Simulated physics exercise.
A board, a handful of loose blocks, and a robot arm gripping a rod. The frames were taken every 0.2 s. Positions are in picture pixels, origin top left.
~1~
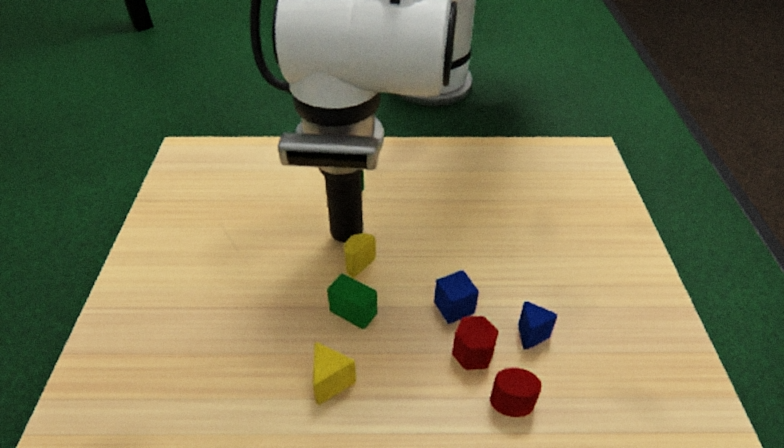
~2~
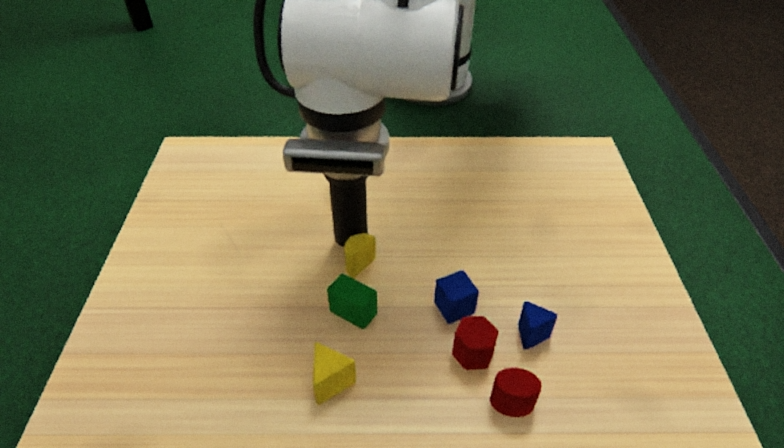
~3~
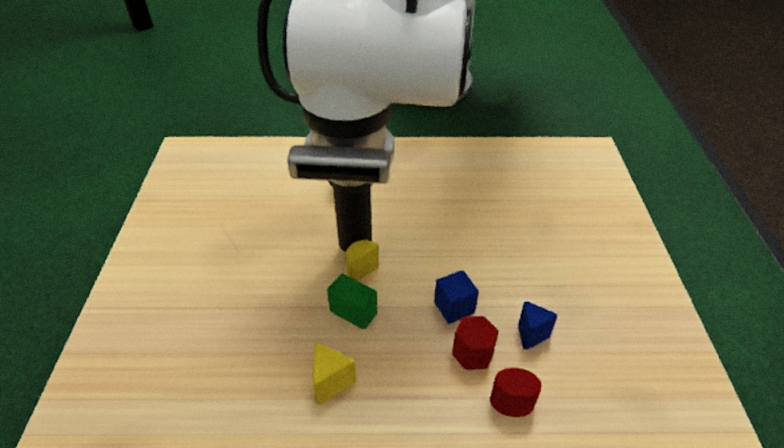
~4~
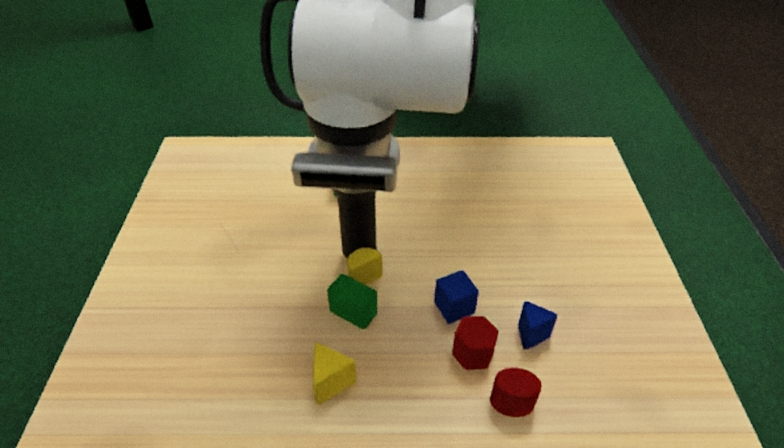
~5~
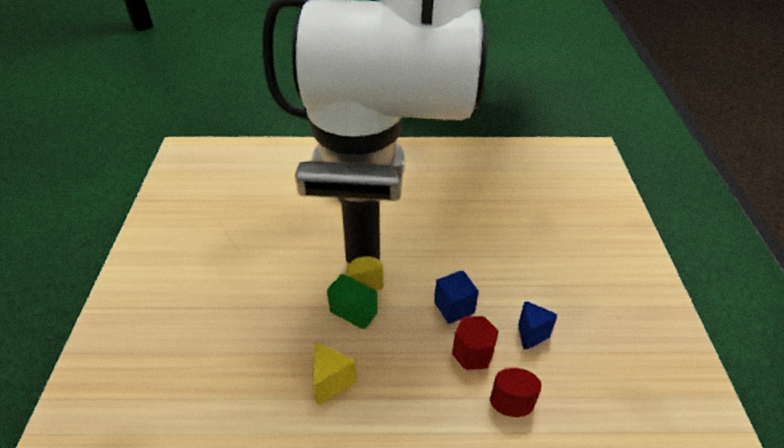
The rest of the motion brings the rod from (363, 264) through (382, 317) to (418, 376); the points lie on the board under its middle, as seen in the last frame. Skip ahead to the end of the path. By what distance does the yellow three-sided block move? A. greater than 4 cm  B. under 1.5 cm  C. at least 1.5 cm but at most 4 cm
It's B.
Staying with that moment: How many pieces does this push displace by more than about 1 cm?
I expect two blocks to move.
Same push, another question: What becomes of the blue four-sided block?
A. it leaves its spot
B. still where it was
Correct choice: B.
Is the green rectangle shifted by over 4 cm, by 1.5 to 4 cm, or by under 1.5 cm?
Travels 1.5 to 4 cm.
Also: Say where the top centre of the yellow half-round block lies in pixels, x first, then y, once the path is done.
So, by the moment the path ends, you'll find the top centre of the yellow half-round block at (363, 334).
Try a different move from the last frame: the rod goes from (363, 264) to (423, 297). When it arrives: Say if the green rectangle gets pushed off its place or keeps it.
Well, the green rectangle holds its place.
The first path, step by step. One third of the way, rod (374, 293); green rectangle (337, 311), turned 20° clockwise; yellow half-round block (360, 302), turned 70° clockwise.
Two thirds of the way, rod (392, 330); green rectangle (334, 315), turned 40° clockwise; yellow half-round block (363, 333), turned 115° clockwise.
At the end, rod (419, 370); yellow three-sided block unmoved; green rectangle (334, 315), turned 40° clockwise; yellow half-round block (363, 334), turned 120° clockwise; blue four-sided block unmoved.
